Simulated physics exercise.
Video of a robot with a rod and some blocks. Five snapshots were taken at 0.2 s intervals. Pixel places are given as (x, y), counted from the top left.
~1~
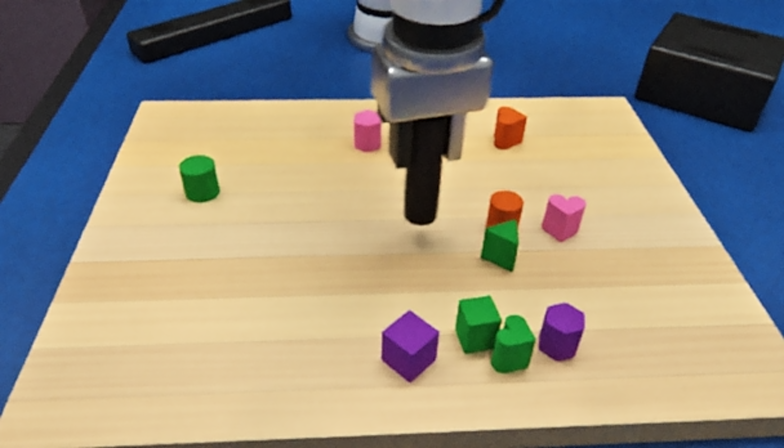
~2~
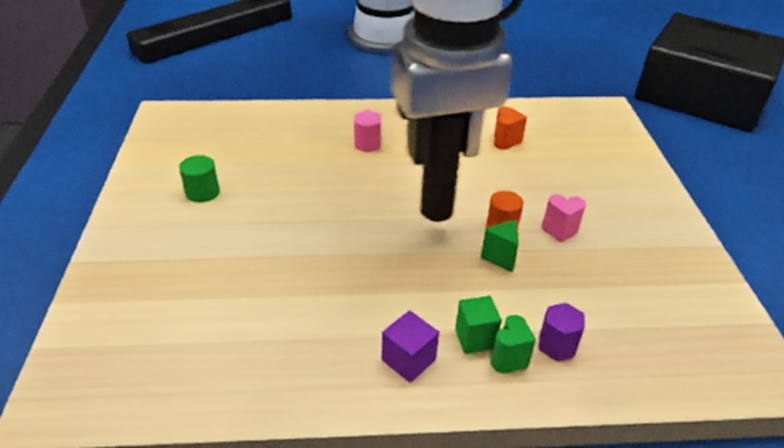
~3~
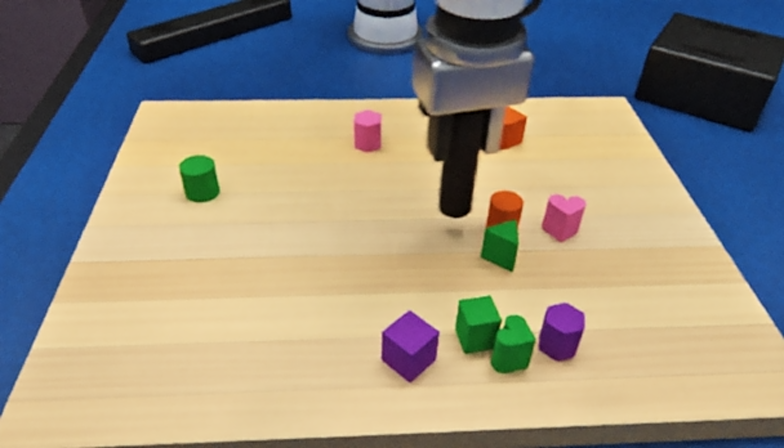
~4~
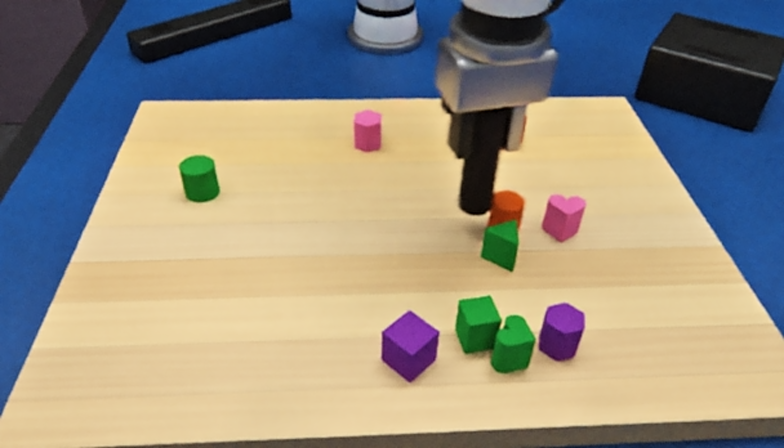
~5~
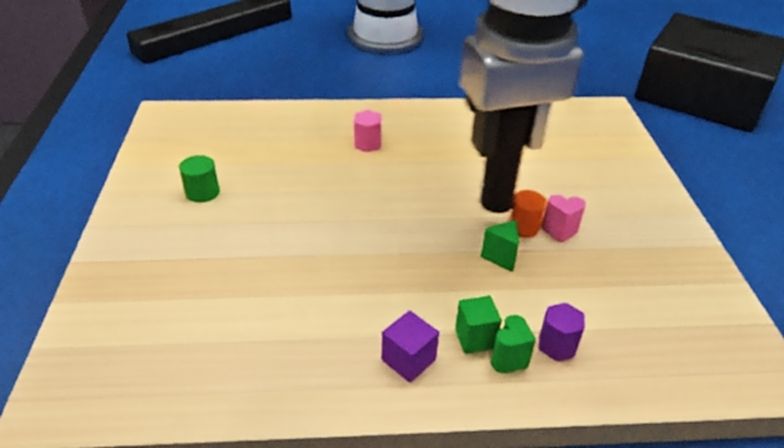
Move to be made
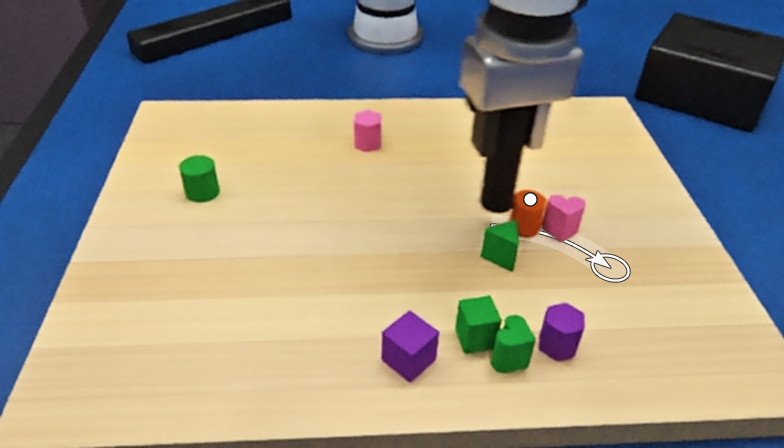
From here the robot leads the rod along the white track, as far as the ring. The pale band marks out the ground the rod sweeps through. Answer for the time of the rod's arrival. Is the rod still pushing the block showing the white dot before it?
I expect not.
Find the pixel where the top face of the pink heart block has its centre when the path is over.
At the end it should sit near (622, 201).
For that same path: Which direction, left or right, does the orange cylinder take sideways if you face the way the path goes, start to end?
The left-hand side.
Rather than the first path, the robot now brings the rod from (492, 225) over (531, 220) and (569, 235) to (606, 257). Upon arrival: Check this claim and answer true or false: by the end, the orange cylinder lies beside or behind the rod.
True.
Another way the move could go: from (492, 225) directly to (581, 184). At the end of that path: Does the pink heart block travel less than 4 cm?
My answer is yes.
The line goes from (492, 225) over (533, 231) and (574, 245) to (610, 268); the dot is on the orange cylinder.
The first path, step by step. One third of the way, rod at (539, 210); orange cylinder at (568, 195); pink heart block at (601, 200), turned 70° clockwise.
Two thirds of the way, rod at (580, 224); orange cylinder at (590, 198); pink heart block at (622, 201), turned 60° clockwise.
At the end, rod at (618, 247); green triangular piece unmoved; orange cylinder at (590, 198); pink heart block at (622, 201), turned 60° clockwise.
